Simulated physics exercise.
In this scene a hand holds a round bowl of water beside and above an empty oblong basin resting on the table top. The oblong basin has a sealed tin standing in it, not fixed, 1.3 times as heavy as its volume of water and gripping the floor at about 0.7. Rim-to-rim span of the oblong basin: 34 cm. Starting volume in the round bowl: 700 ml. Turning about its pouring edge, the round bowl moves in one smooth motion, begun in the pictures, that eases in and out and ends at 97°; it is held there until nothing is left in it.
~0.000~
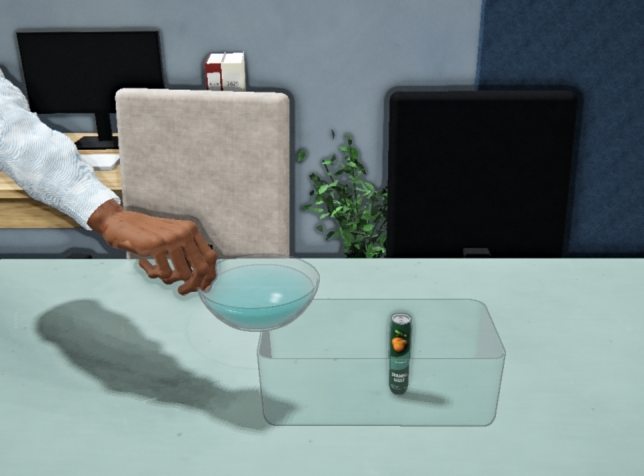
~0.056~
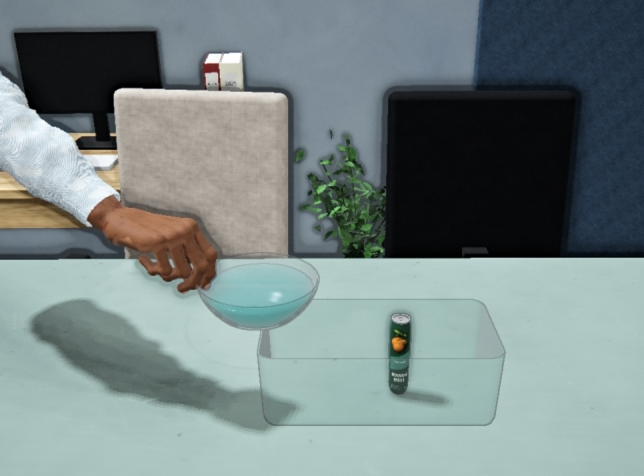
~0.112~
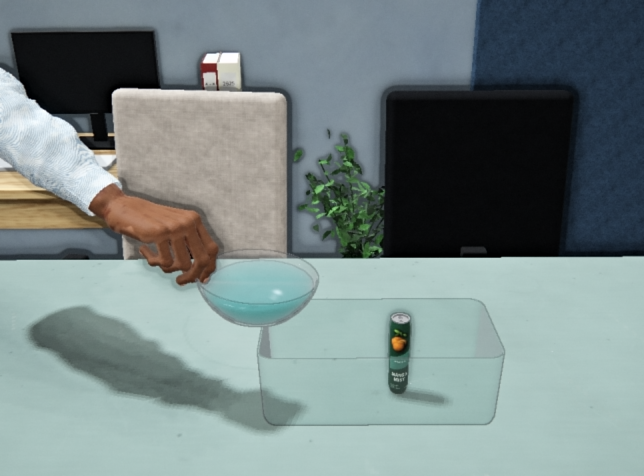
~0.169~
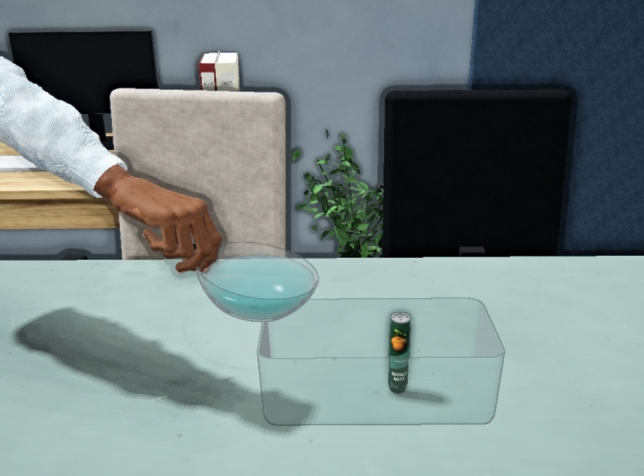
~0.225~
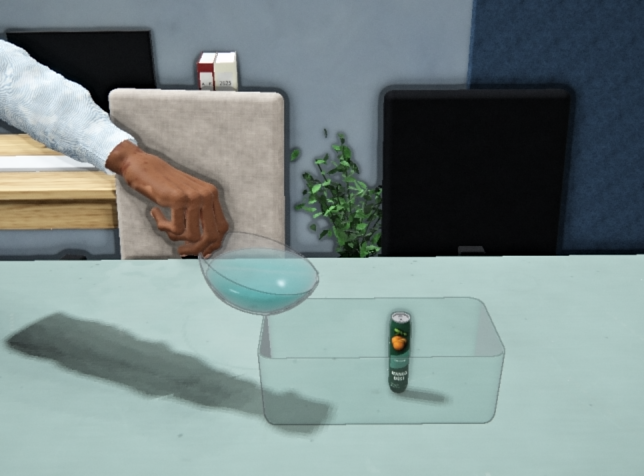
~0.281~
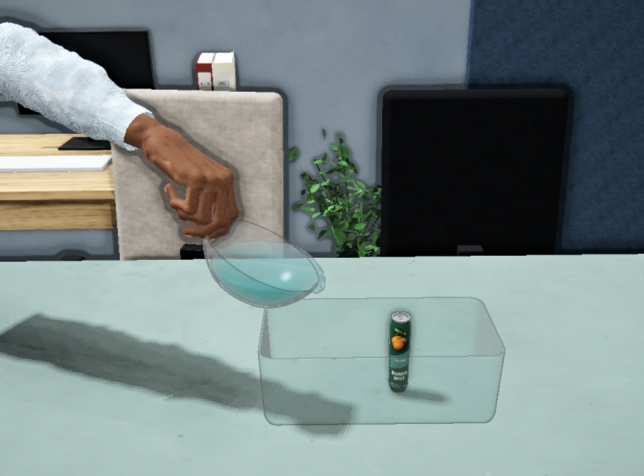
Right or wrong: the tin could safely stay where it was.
Wrong, it goes over.
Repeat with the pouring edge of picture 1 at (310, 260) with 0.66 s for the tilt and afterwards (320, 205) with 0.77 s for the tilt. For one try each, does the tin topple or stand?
First it tips over; then it stays on its base.
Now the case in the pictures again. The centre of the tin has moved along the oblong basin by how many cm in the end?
It finishes around 7.0 cm from where it began.
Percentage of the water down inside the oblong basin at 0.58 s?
Roughly 36 percent.
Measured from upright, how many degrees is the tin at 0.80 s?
Near 20° from upright.
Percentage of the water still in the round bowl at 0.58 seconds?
I'd estimate some 16 % remains.
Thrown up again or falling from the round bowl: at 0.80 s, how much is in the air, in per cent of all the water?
Estimated airborne part: Roughly 2 per cent.
Then, 0.58 s in, the tilt is 83° and 16 per cent is still to pour; the tin stands where it began.
Then, 0.80 s in, the tilt is 97° and 0 per cent is still to pour; the tin leans 20°.
Then, 1.02 s in, the tilt is 97° and 0 per cent is still to pour; the tin lies on its side.
Then, 1.27 s in, the tilt is 97° and 0 per cent is still to pour; the tin lies on its side.
Finally, the tin lies on its side.
